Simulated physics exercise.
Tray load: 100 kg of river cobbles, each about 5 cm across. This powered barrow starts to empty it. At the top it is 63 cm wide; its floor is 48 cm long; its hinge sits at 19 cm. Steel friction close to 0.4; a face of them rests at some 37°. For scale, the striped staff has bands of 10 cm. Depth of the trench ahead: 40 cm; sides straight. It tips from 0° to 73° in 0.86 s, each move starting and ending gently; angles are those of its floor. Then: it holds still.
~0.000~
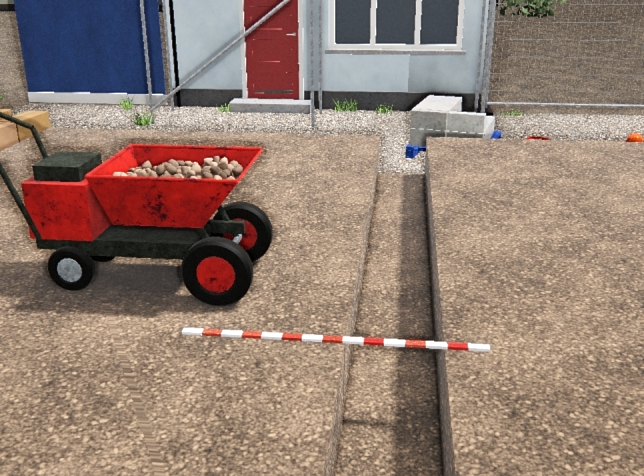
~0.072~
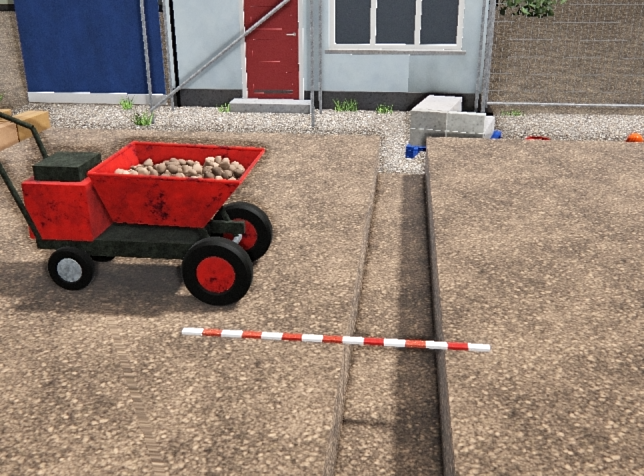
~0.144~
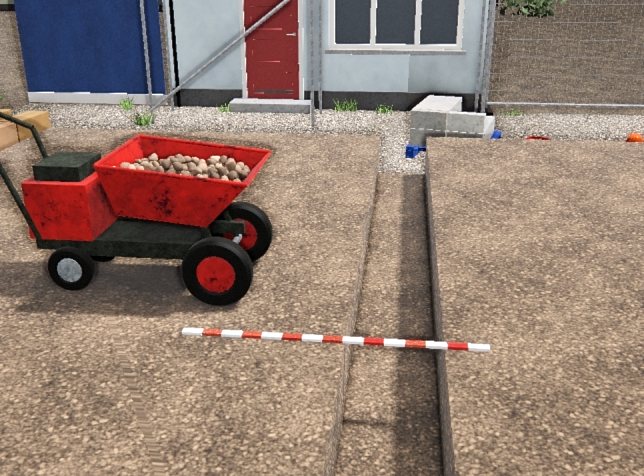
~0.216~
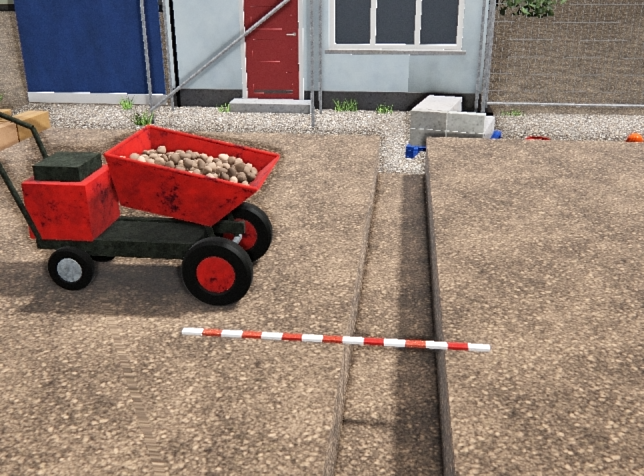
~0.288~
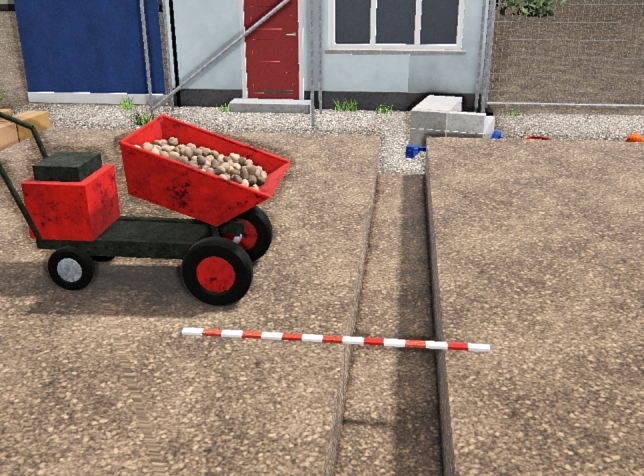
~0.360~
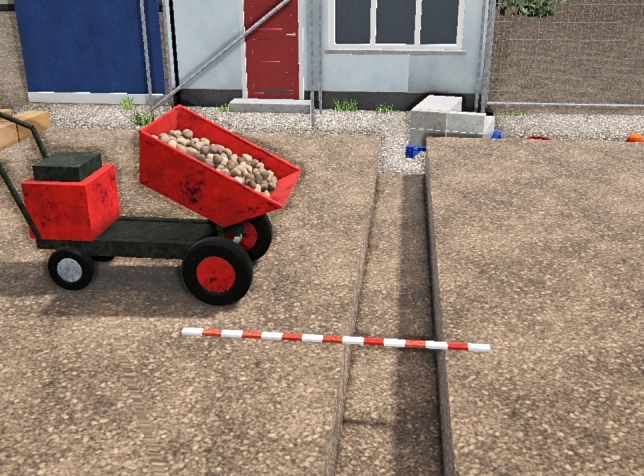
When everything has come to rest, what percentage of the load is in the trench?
About 91 per cent.
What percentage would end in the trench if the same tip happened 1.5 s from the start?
That works out at about 90 in a hundred.
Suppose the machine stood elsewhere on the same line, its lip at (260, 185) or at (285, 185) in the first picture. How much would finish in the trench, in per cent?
Near 100 then near 95 percent.
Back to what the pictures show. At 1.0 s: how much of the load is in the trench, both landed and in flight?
At that moment: Approx. 30 %.
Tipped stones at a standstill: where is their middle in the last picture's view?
At about pixel (396, 342) in the last view.
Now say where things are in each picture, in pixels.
In the first frame, lip at (237, 182), floor tilted 0°, highest stones at (201, 165).
In the second frame, the tray is at 1°, its lip at (240, 183); the top of the load is at (202, 164); the stones move at 0.3 m/s on average.
In the third frame, lip at (247, 185), floor tilted 5°, highest stones at (189, 162); the stones move at 0.6 m/s on average.
In the fourth frame, the tray is at 12°, its lip at (257, 190); the top of the load is at (161, 156); the stones move at 0.8 m/s on average.
In the fifth frame, the tray is at 19°, its lip at (269, 197); the top of the load is at (162, 146); the stones move at 1.0 m/s on average.
In the sixth frame, lip at (282, 207), floor tilted 28°, highest stones at (177, 138); the stones move at 1.1 m/s on average.
After 0.6 s the floor is at 61°; 100 % in the tray; the foremost stones are at (313, 229).
After 1.0 s the floor is at 73°; 59 % in the tray, 12 % short of the trench, 29 % in the trench; the foremost stones are at (399, 337).
After 1.3 s the floor is at 73°; 16 % in the tray, 13 % short of the trench, 71 % in the trench; the foremost stones are at (433, 340).
After 3.3 s the floor is at 73°; 0 % in the tray, 9 % short of the trench, 91 % in the trench; the foremost stones are at (433, 340).
